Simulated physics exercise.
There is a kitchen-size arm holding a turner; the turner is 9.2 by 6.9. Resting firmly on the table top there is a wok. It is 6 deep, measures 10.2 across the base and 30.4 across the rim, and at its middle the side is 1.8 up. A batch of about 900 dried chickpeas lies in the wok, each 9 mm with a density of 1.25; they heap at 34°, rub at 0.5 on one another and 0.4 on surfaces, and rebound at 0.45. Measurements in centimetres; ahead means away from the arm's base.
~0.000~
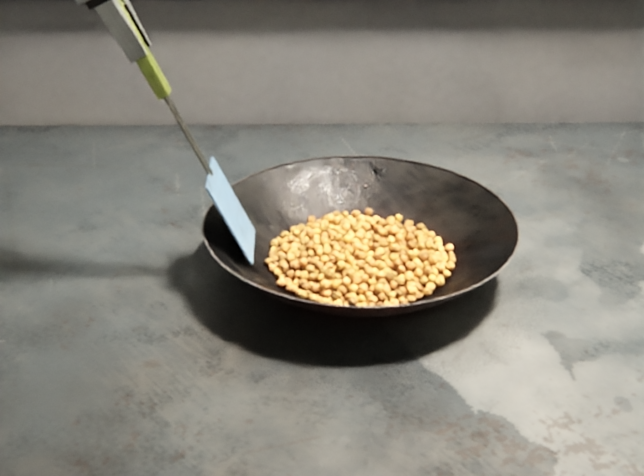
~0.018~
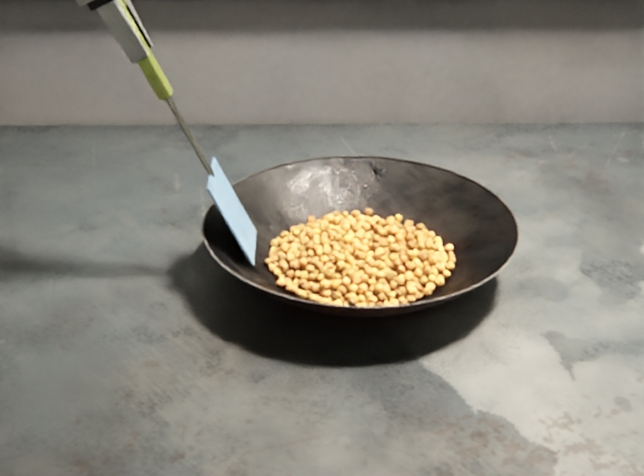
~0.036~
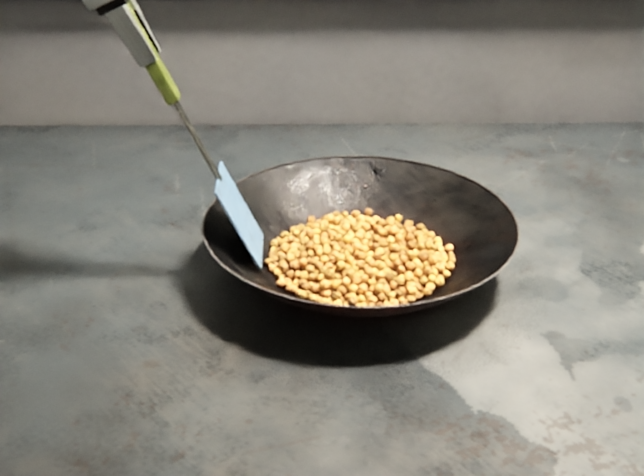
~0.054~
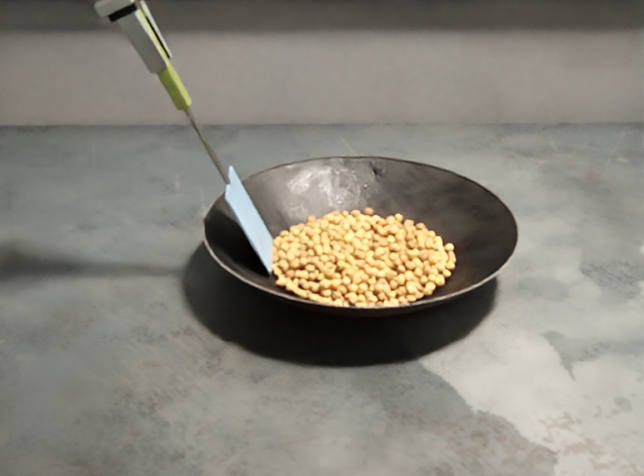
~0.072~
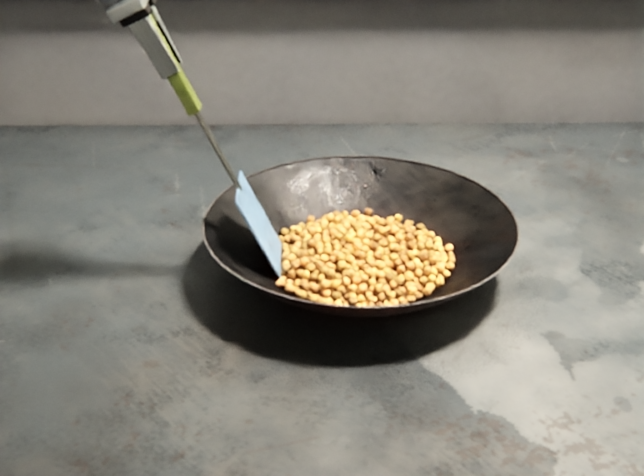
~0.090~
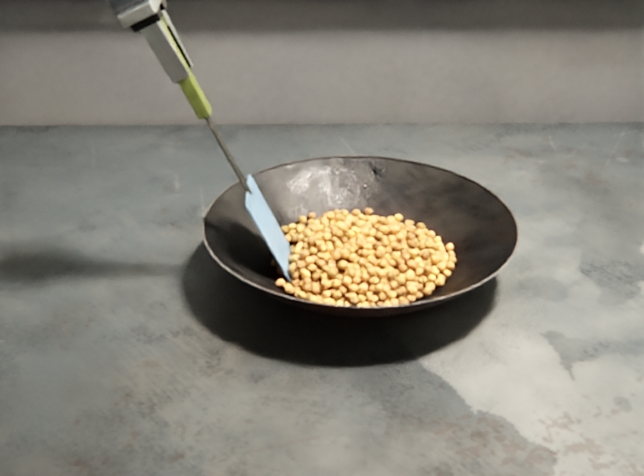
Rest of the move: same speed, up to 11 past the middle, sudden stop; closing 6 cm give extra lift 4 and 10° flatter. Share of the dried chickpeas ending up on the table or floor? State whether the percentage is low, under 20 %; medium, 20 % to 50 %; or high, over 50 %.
The percentage is low.
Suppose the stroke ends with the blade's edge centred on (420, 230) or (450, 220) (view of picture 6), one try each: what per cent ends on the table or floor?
Respectively about 0 and 0 percent end on the table or floor.
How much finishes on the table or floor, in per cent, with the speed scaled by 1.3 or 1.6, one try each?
About 15 and 20 per cent.
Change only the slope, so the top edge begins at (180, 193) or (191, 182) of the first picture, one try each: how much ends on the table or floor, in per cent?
Some 10 and 10 per cent.
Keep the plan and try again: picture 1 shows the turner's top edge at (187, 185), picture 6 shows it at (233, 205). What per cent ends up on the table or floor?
My guess would be close to 15 per cent.
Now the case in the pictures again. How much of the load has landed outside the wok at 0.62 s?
Share at that moment: Roughly 15 %.
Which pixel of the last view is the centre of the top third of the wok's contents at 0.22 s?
I'd put it close to (397, 248) in the last picture.
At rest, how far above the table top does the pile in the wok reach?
It reaches about 6.0 cm.
After 0.22 s, sloping 65°, highest piece 5 above the table; 900 in the wok.
After 0.35 s, sloping 62°, highest piece 7 above the table; 900 in the wok.
After 0.62 s, sloping 55°, highest piece 7 above the table; 780 in the wok, 119 on the table or floor, 1 on the blade or in flight.
After 1.67 s, sloping 55°, highest piece 6 above the table; 779 in the wok, 121 on the table or floor.
At rest, 779 in the wok, 121 on the table or floor. That is 13 % on the table or floor.
